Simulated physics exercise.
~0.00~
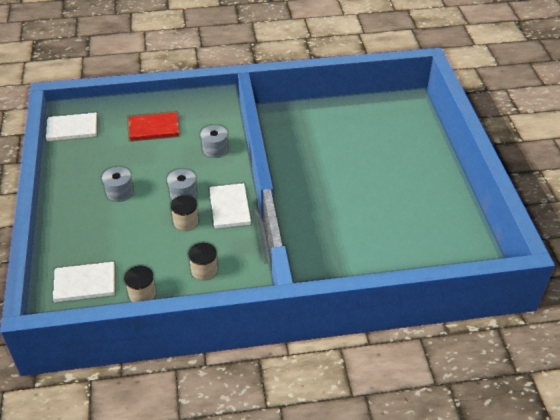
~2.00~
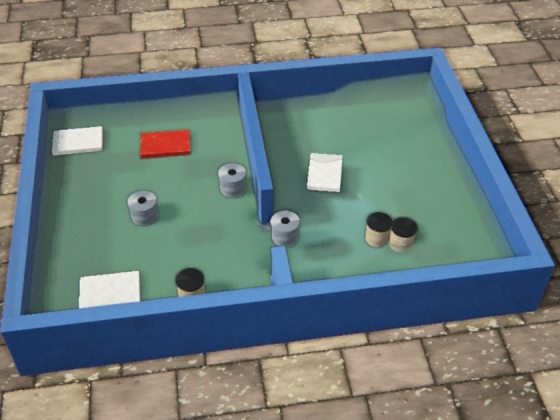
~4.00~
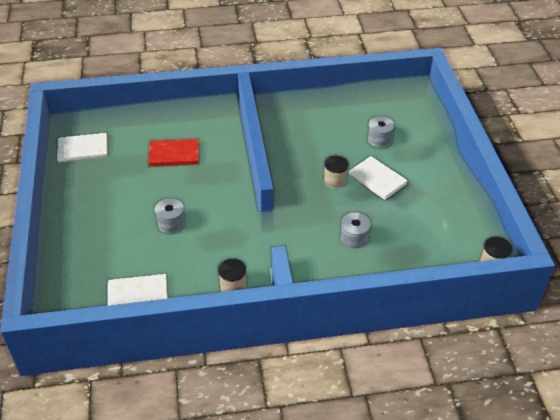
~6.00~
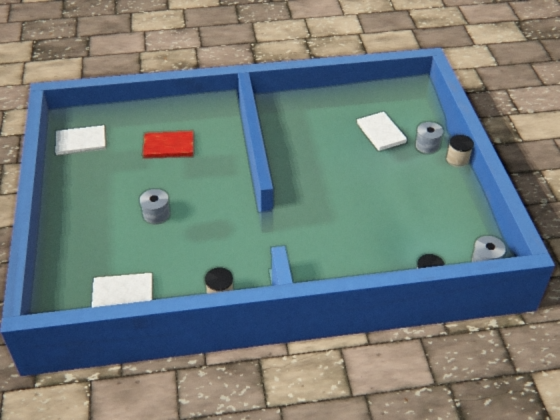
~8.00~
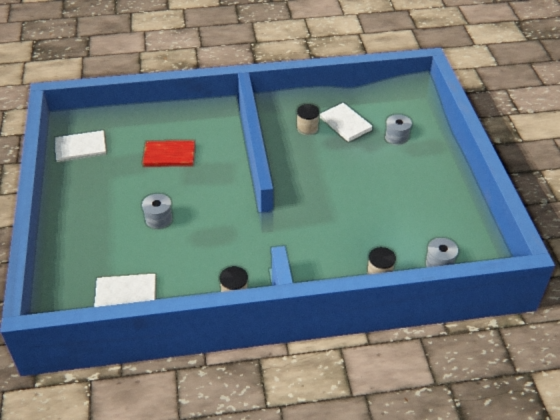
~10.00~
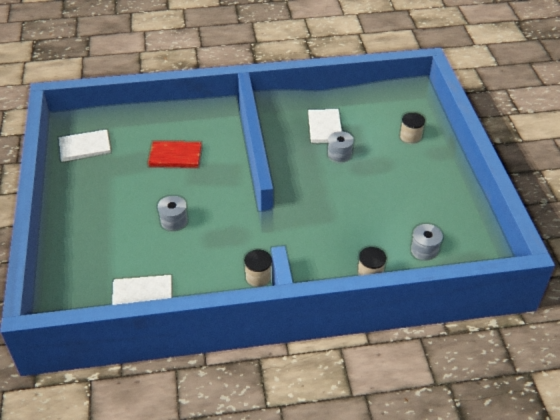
Water rushed from the left side of a blue basin through the opened gap, carrying several grey and black-topped floating pieces and a white block into the right side, where they drifted about, while the red block shifted slightly and stayed left.
